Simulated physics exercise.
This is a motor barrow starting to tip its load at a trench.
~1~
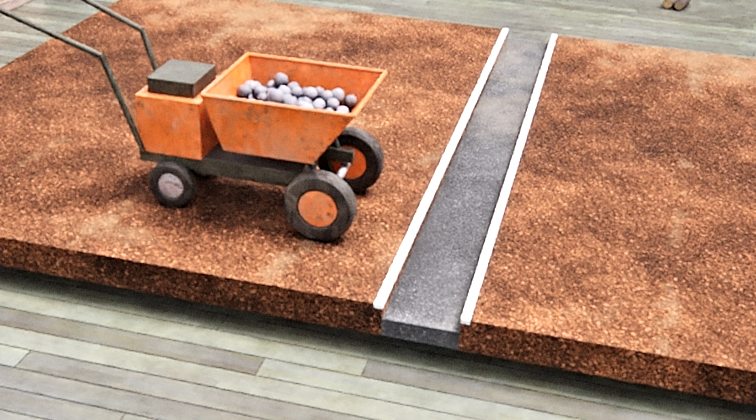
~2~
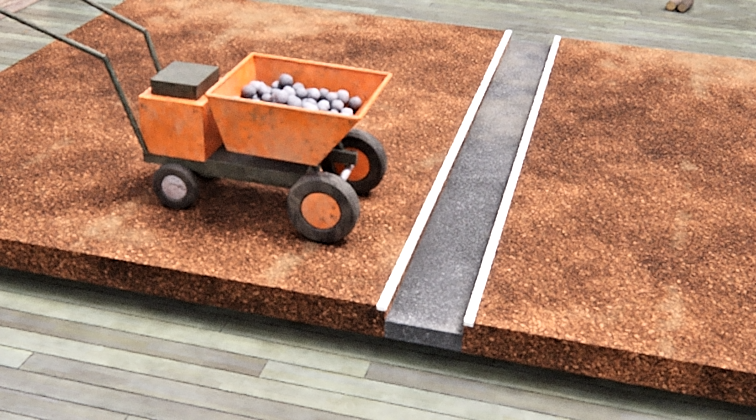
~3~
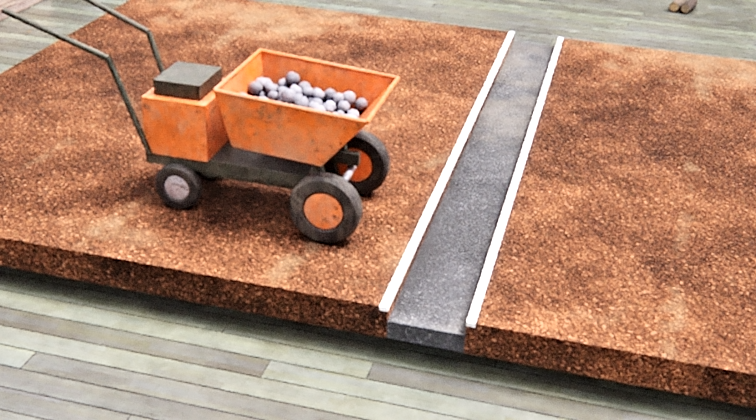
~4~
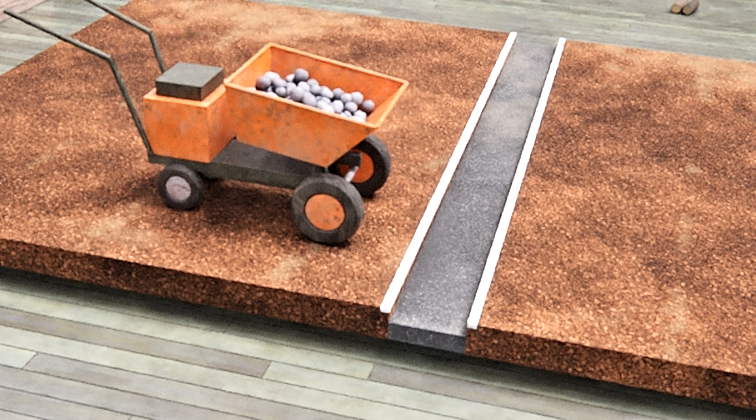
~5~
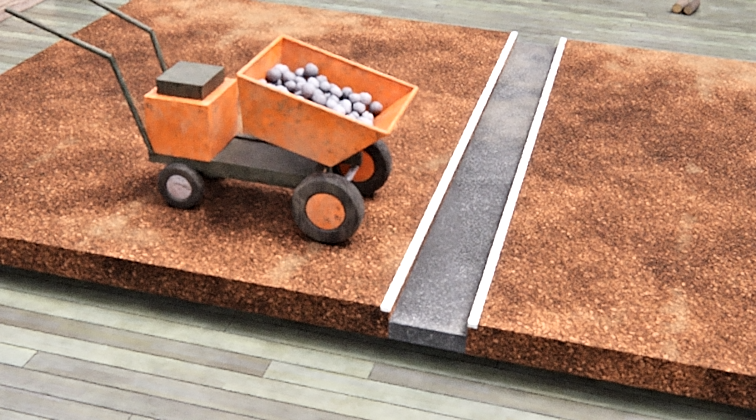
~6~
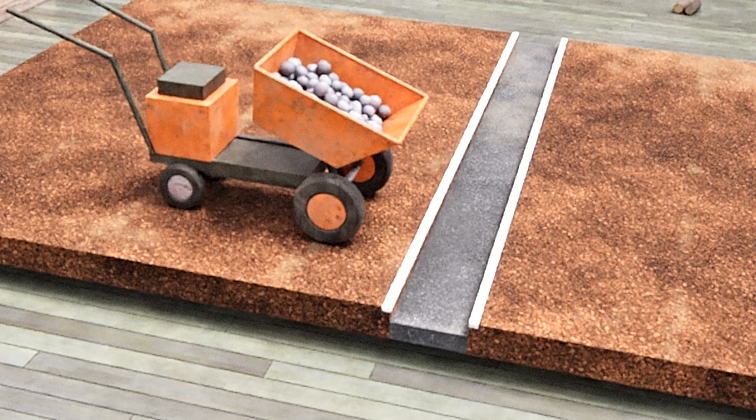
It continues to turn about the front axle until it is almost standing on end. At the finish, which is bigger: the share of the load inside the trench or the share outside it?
The share inside is bigger.
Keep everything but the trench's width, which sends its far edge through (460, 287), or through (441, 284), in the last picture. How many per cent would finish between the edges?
Estimated share: Try 1 approx. 40 in a hundred, try 2 approx. 20 in a hundred.
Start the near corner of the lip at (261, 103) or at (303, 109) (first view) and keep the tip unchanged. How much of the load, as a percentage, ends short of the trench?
The first stop gives 50 per cent; the second gives 20 per cent.
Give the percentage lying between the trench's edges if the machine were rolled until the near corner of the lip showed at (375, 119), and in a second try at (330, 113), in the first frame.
In order: 50 % and 80 %.
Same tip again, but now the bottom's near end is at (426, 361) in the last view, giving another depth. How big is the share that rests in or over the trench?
Estimate: Approx. 100 per cent.
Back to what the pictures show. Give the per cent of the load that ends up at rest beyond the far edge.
Estimate: Around 15 per cent.
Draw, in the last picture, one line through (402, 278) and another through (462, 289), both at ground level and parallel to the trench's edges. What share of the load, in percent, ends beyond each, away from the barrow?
Respectively 80 and 30 percent.
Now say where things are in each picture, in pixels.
In the first picture, lip of the skip near (354, 116), level; top of the load near (273, 107), round cobbles; first edge of the trench near (392, 274); far edge near (475, 288), the trench over half as wide as the skip, and shallow for its width.
In the second picture, lip of the skip near (359, 119), tipped barely; top of the load near (277, 108).
In the third picture, lip of the skip near (367, 122), tipped barely; top of the load near (284, 106).
In the fourth picture, lip of the skip near (376, 128), tipped a little; top of the load near (292, 95).
In the fifth picture, lip of the skip near (387, 134), tipped a little; top of the load near (301, 90).
In the sixth picture, lip of the skip near (398, 143), tipped clearly; top of the load near (293, 91); first edge of the trench near (401, 277); far edge near (484, 292).
Shortly afterwards, skip tipped steeply; the whole lot in the skip.
Next, skip tipped right over; near two thirds in the skip; near a third in or heaped over the trench; a little beyond it; only a few falling.
Some moments later, skip tipped right over; near a quarter in the skip; near two thirds in or heaped over the trench; a little beyond it.
In the end, skip tipped right over; near a quarter in the skip; near two thirds in or heaped over the trench; a little beyond it.
